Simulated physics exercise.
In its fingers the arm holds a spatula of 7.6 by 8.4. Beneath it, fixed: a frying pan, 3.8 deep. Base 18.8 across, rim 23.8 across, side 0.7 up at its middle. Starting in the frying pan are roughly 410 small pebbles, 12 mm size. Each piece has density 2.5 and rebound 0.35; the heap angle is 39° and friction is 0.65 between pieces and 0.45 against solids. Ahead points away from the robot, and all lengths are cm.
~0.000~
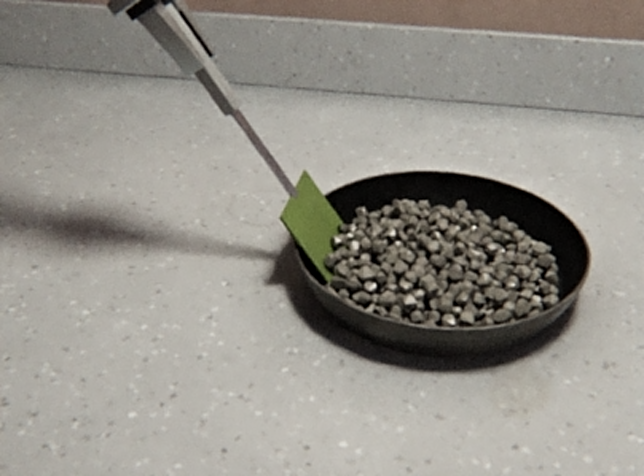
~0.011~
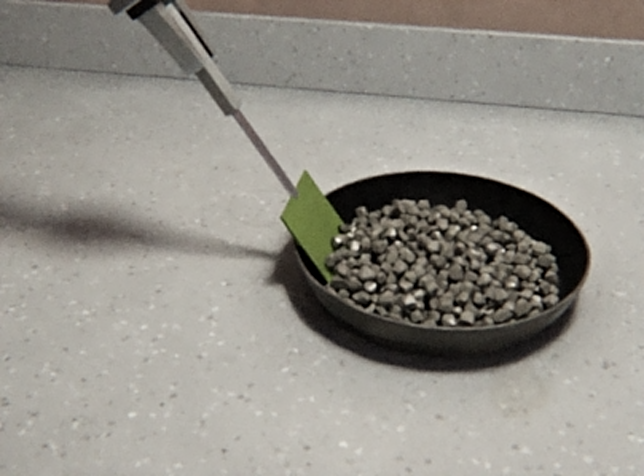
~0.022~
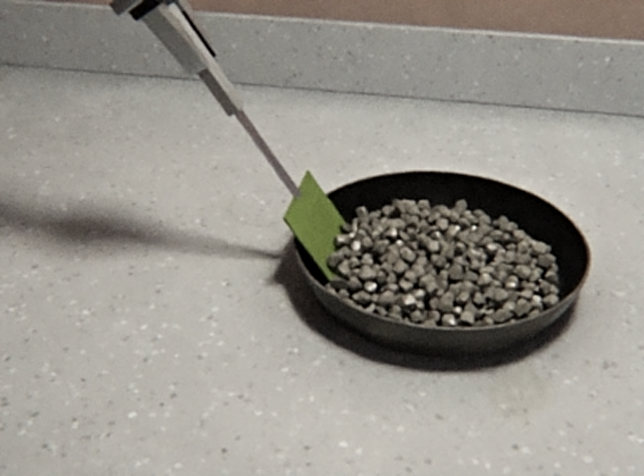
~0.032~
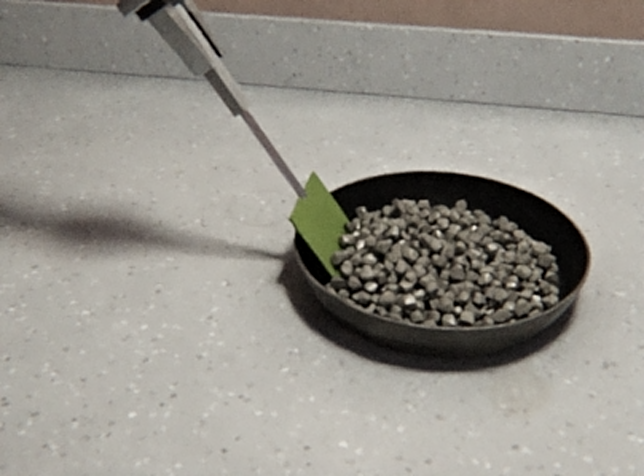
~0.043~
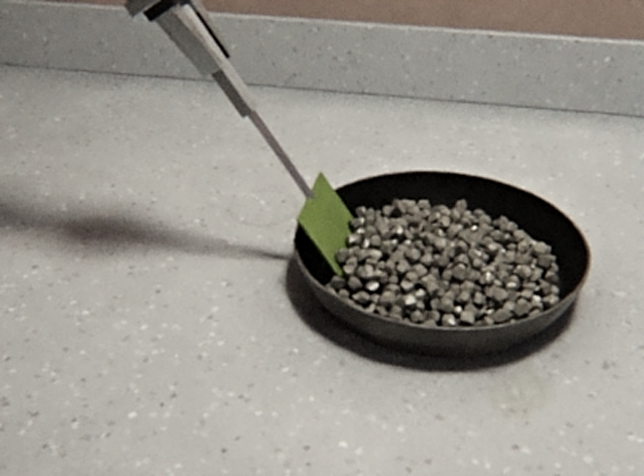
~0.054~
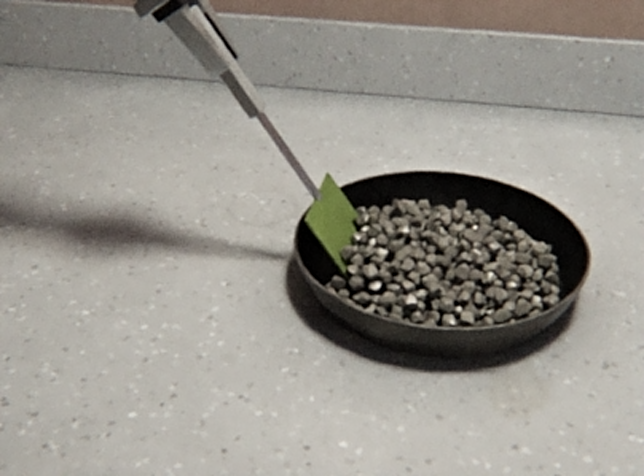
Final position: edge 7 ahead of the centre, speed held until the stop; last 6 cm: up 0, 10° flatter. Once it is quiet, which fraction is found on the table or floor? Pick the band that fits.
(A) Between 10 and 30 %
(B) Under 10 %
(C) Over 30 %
(B) Under 10 %.
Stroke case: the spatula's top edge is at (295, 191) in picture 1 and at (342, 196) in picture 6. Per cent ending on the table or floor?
15 %.
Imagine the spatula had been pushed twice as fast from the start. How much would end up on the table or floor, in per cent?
Approx. 15 per cent.
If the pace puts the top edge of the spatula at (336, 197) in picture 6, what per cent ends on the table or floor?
I'd say around 15 per cent.
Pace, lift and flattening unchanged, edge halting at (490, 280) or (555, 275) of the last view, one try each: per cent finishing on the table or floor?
Try 1: Approx. 0 %; try 2: Approx. 25 %.
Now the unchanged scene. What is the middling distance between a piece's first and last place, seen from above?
Level distance of roughly 5 cm.
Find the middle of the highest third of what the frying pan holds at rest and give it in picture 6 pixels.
Roughly (532, 254).
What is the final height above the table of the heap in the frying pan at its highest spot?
About 6.0 centimetres.
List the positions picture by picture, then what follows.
The first picture shows the spatula top edge at (293, 192), sloping 56°; upper third of the load around (436, 258), from x 330 to 550, top at y 205; 408 in the frying pan.
The second picture shows the spatula top edge at (293, 193), sloping 56°; upper third of the load around (434, 257), from x 330 to 550, top at y 205.
The third picture shows the spatula top edge at (296, 193), sloping 56°; upper third of the load around (432, 256), from x 330 to 550, top at y 205.
The fourth picture shows the spatula top edge at (302, 194), sloping 56°; upper third of the load around (433, 256), from x 330 to 550, top at y 205.
The fifth picture shows the spatula top edge at (309, 194), sloping 56°; upper third of the load around (429, 254), from x 330 to 550, top at y 205.
The sixth picture shows the spatula top edge at (317, 195), sloping 56°; upper third of the load around (426, 253), from x 330 to 550, top at y 205; 408 in the frying pan.
After 0.13 s, sloping 56°, highest piece 5 above the table; 408 in the frying pan.
After 0.21 s, sloping 52°, highest piece 7 above the table; 408 in the frying pan.
After 0.45 s, sloping 46°, highest piece 6 above the table; 385 in the frying pan, 19 on the table or floor, 4 on the blade or in flight.
After 1.50 s, sloping 46°, highest piece 5 above the table; 384 in the frying pan, 24 on the table or floor.
In the end, 384 in the frying pan, 24 on the table or floor. That is 6 % on the table or floor.
